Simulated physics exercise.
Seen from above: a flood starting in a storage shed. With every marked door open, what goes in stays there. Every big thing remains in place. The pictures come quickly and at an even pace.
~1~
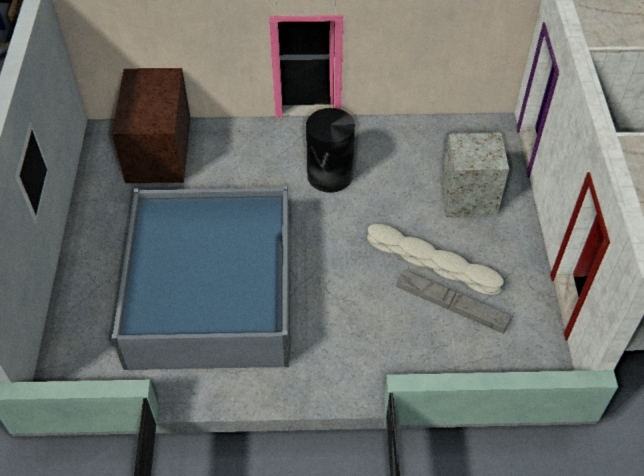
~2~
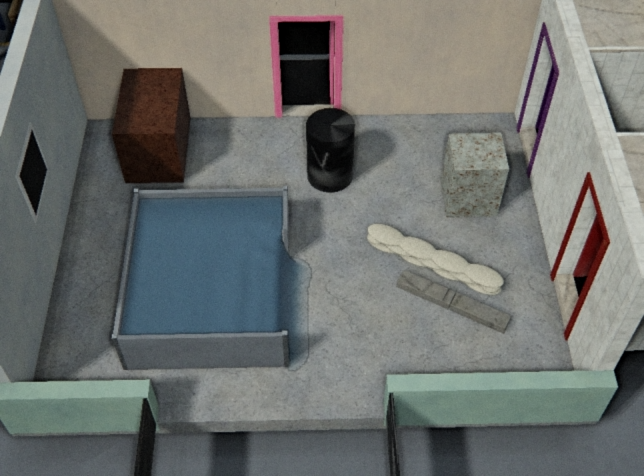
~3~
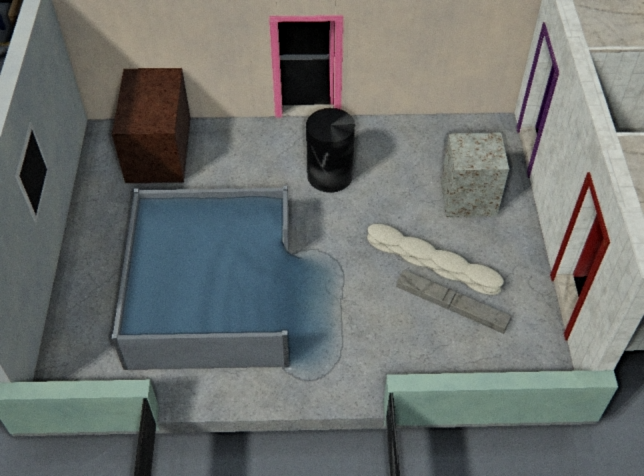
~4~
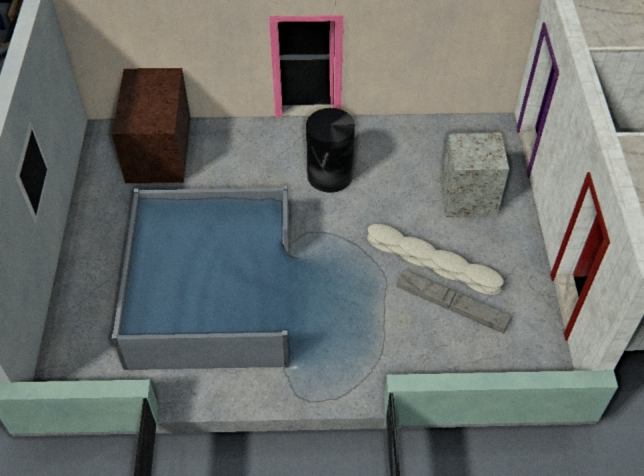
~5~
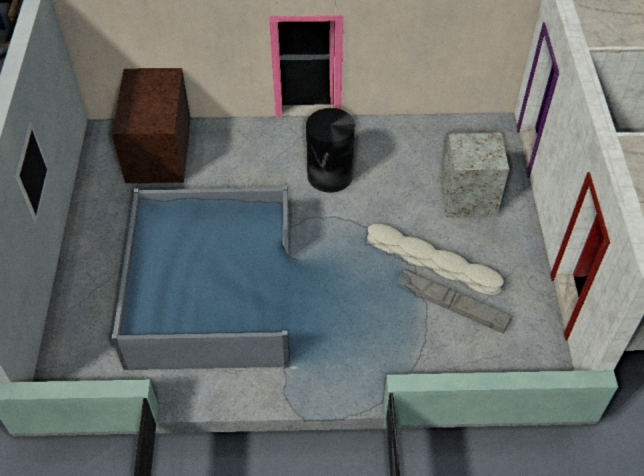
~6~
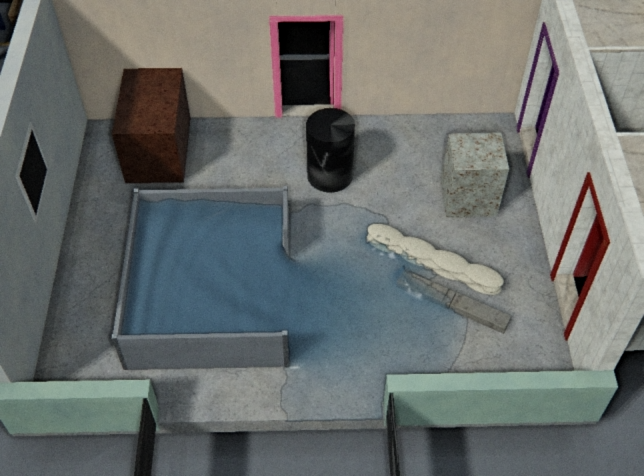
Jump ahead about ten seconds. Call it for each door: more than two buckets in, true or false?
Purple door false, red door true, pink door true.
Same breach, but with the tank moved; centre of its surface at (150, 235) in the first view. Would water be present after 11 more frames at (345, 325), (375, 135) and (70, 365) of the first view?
Taking them in the order asked: Inundated, then spared, then spared.
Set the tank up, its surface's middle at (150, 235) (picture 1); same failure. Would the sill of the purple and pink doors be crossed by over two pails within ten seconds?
The purple door exceeds the limit, and the pink door exceeds the limit.
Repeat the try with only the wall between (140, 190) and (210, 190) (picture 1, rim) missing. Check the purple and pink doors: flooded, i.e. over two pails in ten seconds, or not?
Purple tops the threshold and pink tops the threshold.
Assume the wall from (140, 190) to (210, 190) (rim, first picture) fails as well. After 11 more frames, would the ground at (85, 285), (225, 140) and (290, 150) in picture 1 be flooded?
Sequence of results: Reached by the flood, reached by the flood, reached by the flood.
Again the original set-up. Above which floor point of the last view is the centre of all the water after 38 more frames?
At roughly (365, 268).
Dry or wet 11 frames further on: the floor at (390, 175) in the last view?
At that place: Covered.
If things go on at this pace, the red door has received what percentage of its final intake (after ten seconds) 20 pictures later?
Share at that point: Roughly 60 %.
A moment on, water covers 30 % of the floor; the purple door not reached, the red door wet at the sill, nothing in, the pink door not reached.
Next, water covers 35 % of the floor; the purple door not reached, the red door under two buckets in, the pink door not reached.
Then, water covers 50 % of the floor; the purple door wet at the sill, nothing in, the red door over two buckets in, the pink door not reached.
Later, water covers 75 % of the floor; the purple door wet at the sill, nothing in, the red door far over two buckets in, the pink door under two buckets in.
In the end, water covers 90 % of the floor; the purple door wet at the sill, nothing in, the red door far over two buckets in, the pink door over two buckets in.
